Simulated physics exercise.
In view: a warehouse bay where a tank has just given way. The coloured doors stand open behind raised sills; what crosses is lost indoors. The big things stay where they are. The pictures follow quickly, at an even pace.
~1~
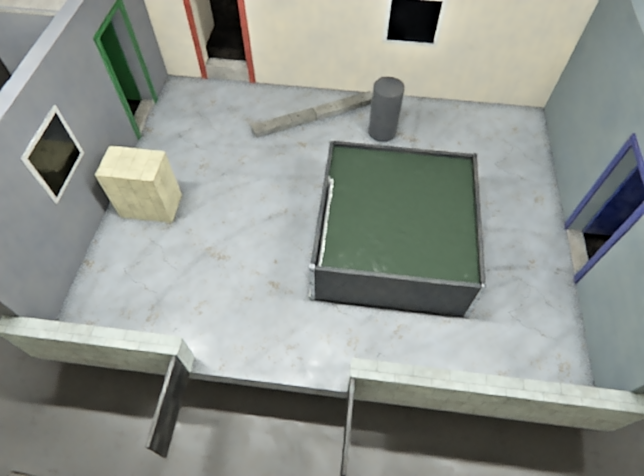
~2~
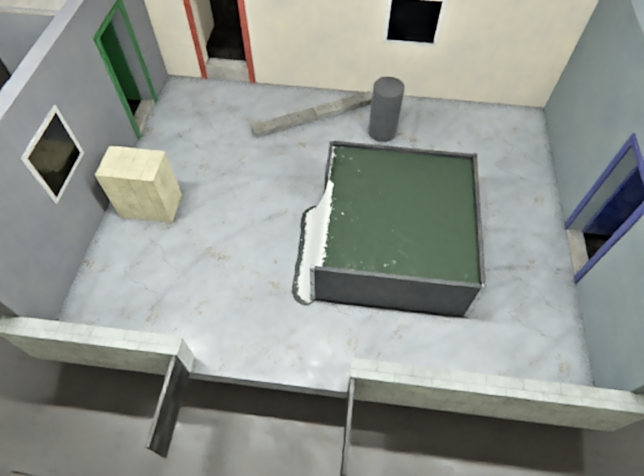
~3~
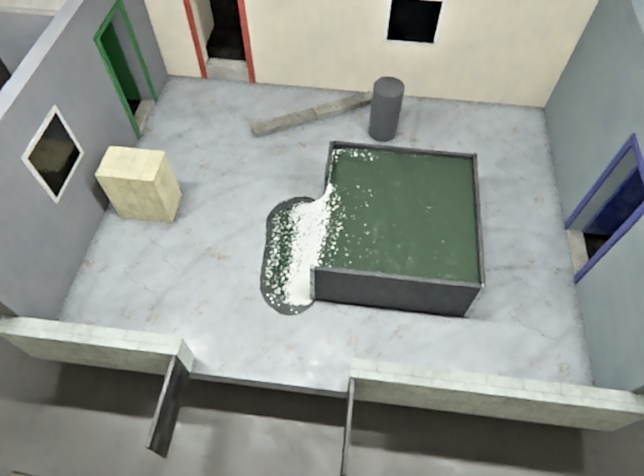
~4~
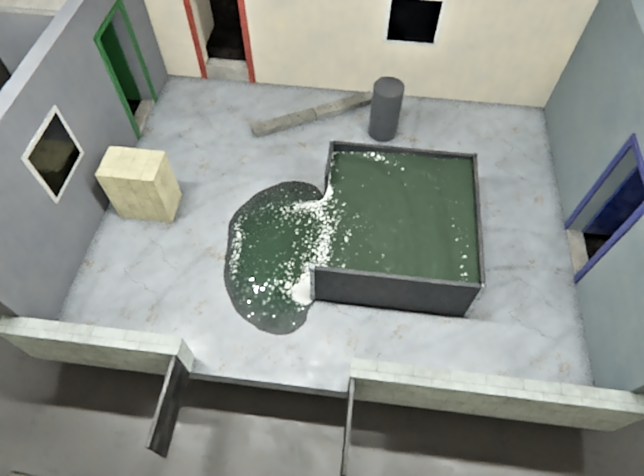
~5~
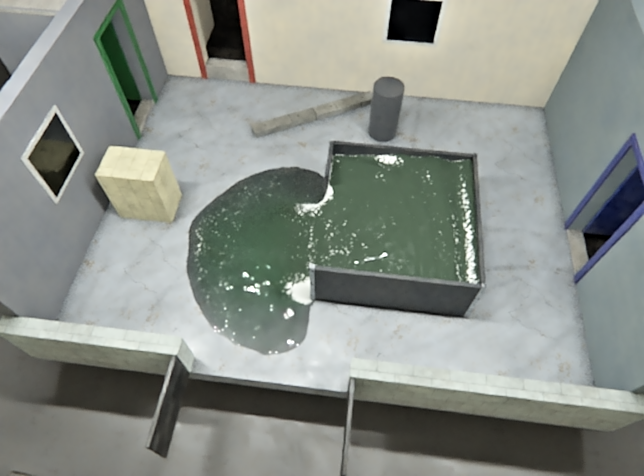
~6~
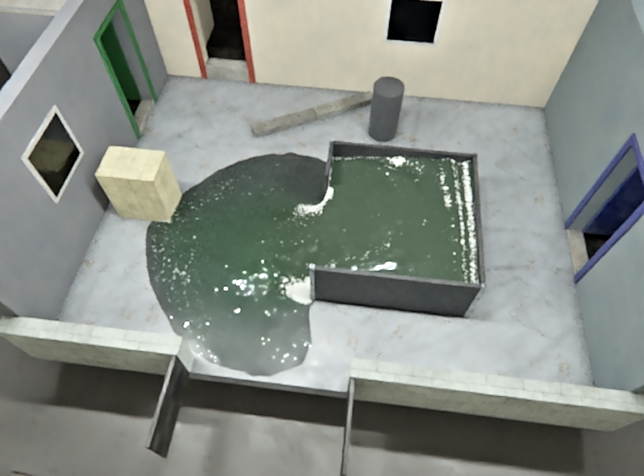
In the video, a square tank of green liquid stands in a grey-floored room with coloured doorways; its left side opens and the liquid pours out, spreading leftward across the floor in a widening, white-flecked pool that reaches a pale block.
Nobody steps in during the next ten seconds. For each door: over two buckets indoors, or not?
One by one: The green door takes more than that; the blue door stays under that; the red door stays under that.
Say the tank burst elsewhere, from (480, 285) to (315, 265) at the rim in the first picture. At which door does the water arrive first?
It is the blue-painted one.
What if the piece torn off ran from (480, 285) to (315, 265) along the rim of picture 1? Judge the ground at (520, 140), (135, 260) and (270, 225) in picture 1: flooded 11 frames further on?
As listed: No water, clear, no water.
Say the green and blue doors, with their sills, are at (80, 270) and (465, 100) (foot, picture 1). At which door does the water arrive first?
First comes the green-painted one.
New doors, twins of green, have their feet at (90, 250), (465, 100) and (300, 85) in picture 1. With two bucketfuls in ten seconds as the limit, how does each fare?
In turn: Passes that mark, is under, takes more.
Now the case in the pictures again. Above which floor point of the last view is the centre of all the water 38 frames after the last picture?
At about (261, 199).
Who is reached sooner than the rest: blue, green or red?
The green door.
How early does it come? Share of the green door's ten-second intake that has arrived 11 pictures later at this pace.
I make it 10 per cent.
A moment on, water covers 35 % of the floor; the green door not reached, the blue door not reached, the red door not reached.
Next, water covers 40 % of the floor; the green door under two buckets in, the blue door not reached, the red door not reached.
Then, water covers 45 % of the floor; the green door over two buckets in, the blue door not reached, the red door wet at the sill, nothing in.
Later, water covers 70 % of the floor; the green door far over two buckets in, the blue door not reached, the red door wet at the sill, nothing in.
In the end, water covers 95 % of the floor; the green door far over two buckets in, the blue door wet at the sill, nothing in, the red door wet at the sill, nothing in.
